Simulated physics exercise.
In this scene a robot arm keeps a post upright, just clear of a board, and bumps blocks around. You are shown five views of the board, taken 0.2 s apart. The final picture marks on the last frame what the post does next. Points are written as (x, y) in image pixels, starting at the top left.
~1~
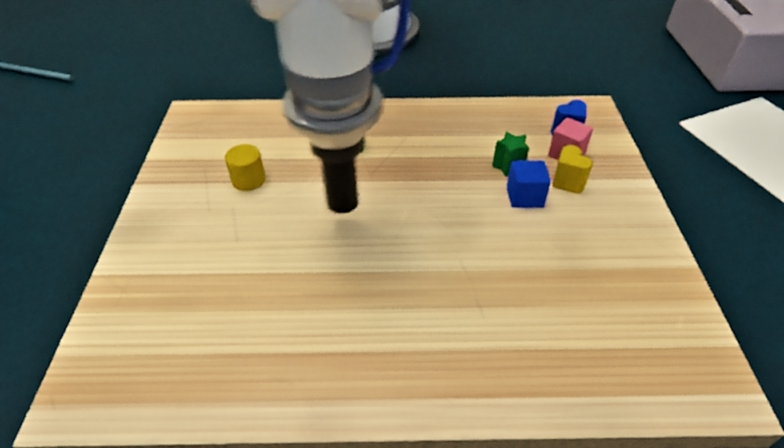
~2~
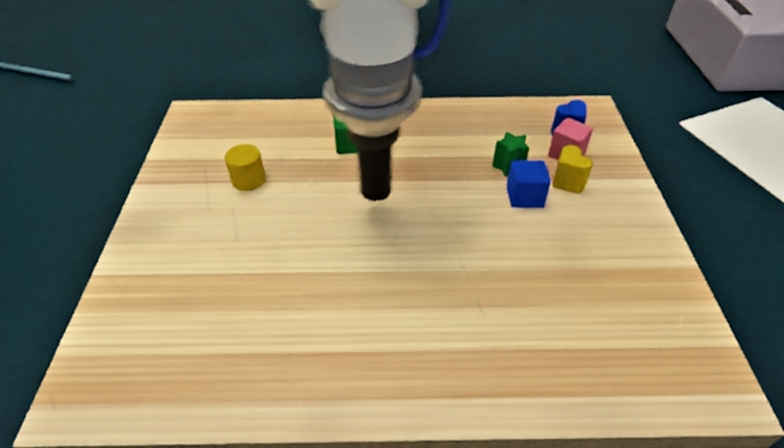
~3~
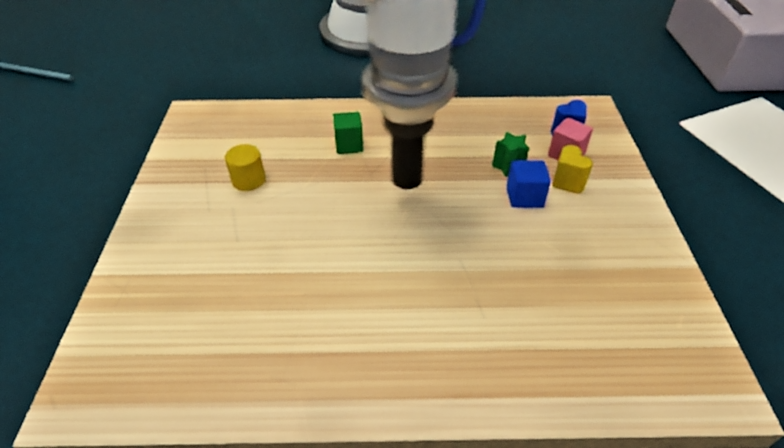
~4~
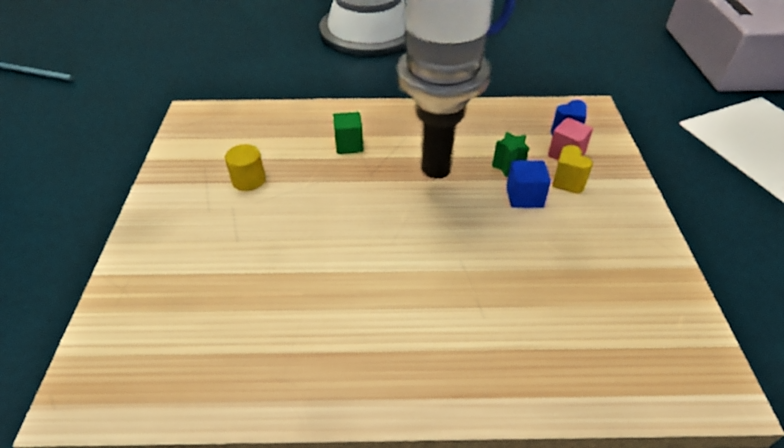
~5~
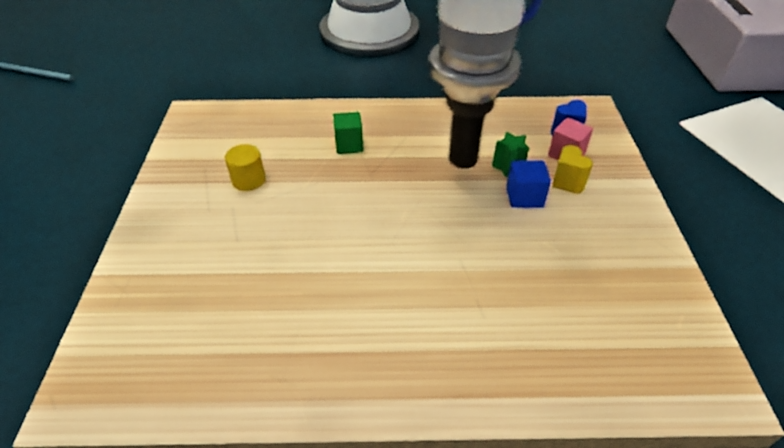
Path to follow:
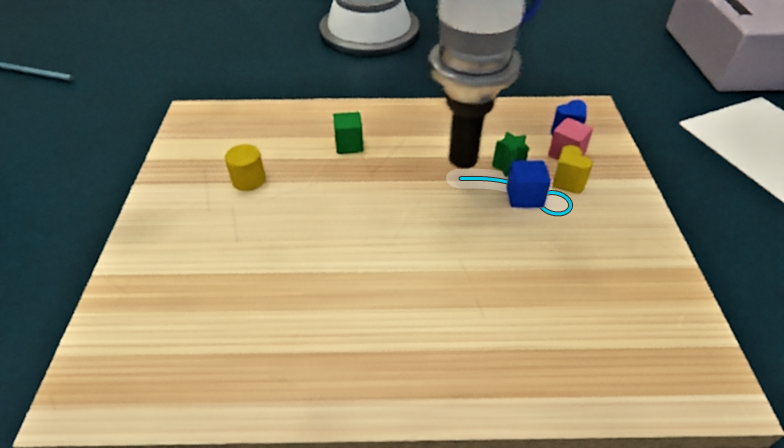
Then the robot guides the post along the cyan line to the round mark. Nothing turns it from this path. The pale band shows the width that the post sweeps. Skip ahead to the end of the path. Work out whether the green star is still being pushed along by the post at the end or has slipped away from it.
Slid off.
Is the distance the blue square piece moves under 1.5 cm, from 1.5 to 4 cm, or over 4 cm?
Final distance: More than 4 cm.
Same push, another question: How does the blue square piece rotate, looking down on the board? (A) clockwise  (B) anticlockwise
A.
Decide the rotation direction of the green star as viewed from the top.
It goes anticlockwise.
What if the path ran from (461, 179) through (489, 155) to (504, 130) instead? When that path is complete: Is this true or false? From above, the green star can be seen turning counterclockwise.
False - the claim does not hold.
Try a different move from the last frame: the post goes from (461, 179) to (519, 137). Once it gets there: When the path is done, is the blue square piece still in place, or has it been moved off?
By the last moment of the path, the blue square piece has stayed put.
The drawn path runs from (461, 179) by way of (493, 180) and (526, 188) to (555, 203).
The first path, step by step. One third of the way, post at (498, 161); nothing pushed yet.
Two thirds of the way, post at (532, 169); green star at (522, 141), turned 45° anticlockwise; blue square piece at (558, 184), turned 30° clockwise.
At the end, post at (561, 184); green star at (522, 141), turned 45° anticlockwise; blue square piece at (578, 200), turned 70° clockwise; yellow heart not moved.
